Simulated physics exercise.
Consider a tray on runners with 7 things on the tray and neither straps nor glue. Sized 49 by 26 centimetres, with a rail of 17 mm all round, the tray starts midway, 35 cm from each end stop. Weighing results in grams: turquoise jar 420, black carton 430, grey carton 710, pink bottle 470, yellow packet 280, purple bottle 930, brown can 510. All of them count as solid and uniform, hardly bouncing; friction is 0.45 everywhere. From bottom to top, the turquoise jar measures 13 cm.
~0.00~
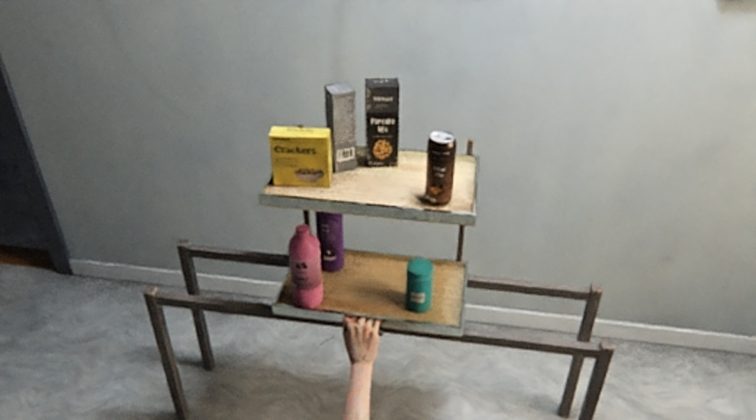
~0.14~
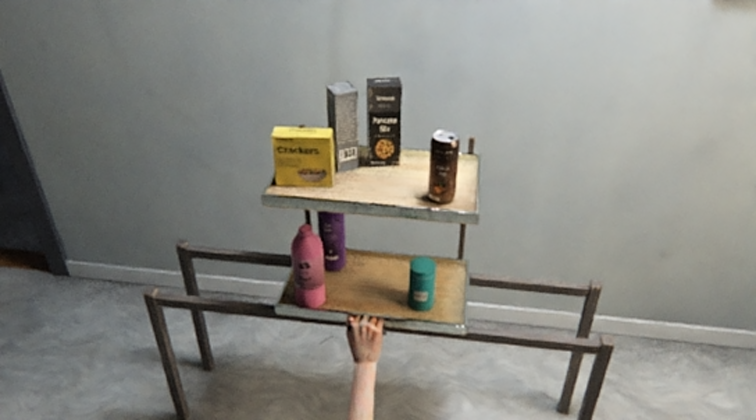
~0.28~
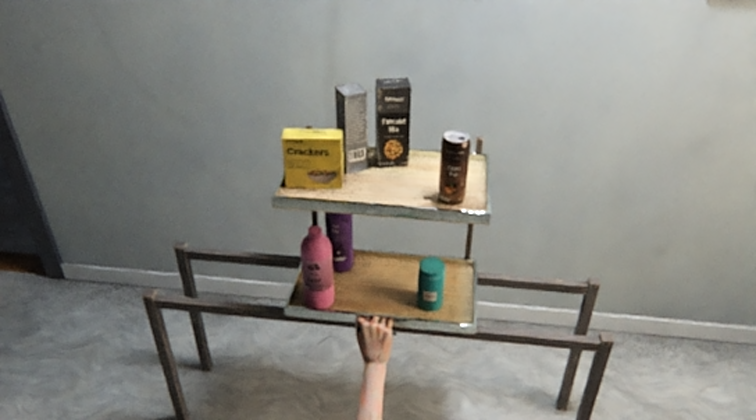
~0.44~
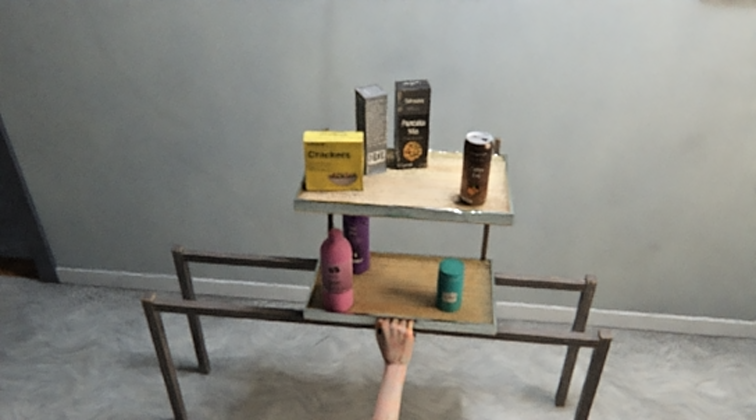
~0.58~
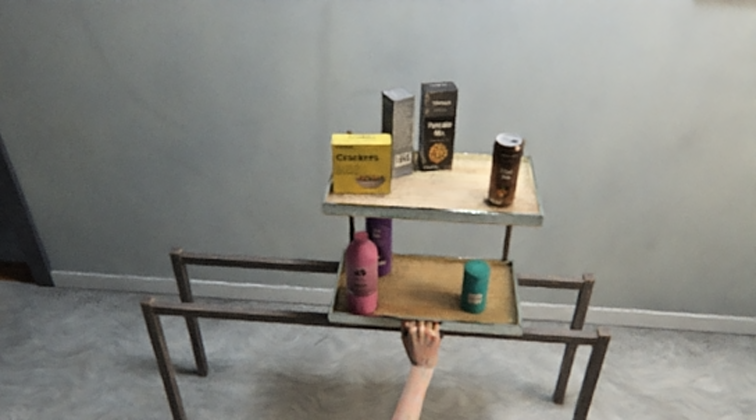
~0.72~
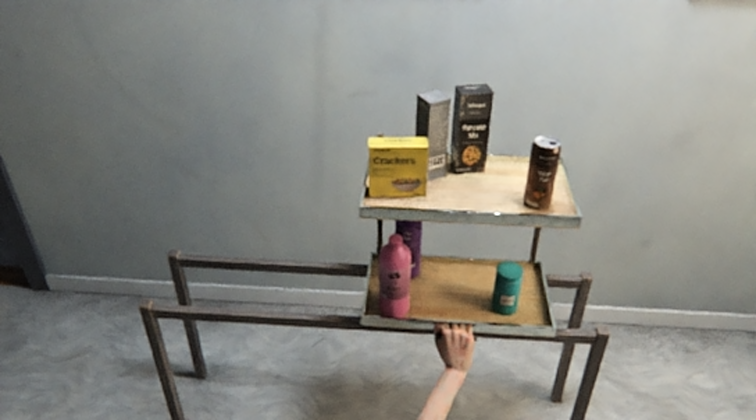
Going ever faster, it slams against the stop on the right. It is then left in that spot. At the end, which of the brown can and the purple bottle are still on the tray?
Brown can: No longer on it; purple bottle: Still on it.
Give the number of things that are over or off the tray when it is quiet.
5.
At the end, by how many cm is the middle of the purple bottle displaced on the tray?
I'd say about 23 cm between start and finish.
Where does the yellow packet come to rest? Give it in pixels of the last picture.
In the last view, its centre sits near (475, 171).
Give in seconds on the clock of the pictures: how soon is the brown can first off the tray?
About 1.1 seconds.
After 1.02 s, tray moved 35 cm right; purple bottle leaning 22° near (480, 236); brown can leaning 19° near (624, 174); grey carton leaning 15°.
After 1.22 s, tray moved 35 cm right; brown can now off the tray; purple bottle on its side near (518, 260); black carton leaning 46°.
After 1.52 s, tray moved 35 cm right; purple bottle on its side near (522, 267); black carton leaning 68°; pink bottle on its side.
At rest (2.0 s), off the tray, brown can; tipped over on the tray, black carton, grey carton, pink bottle and purple bottle; not toppled but over 5 cm from the start, turquoise jar and yellow packet. In the last view, purple bottle near (522, 267).
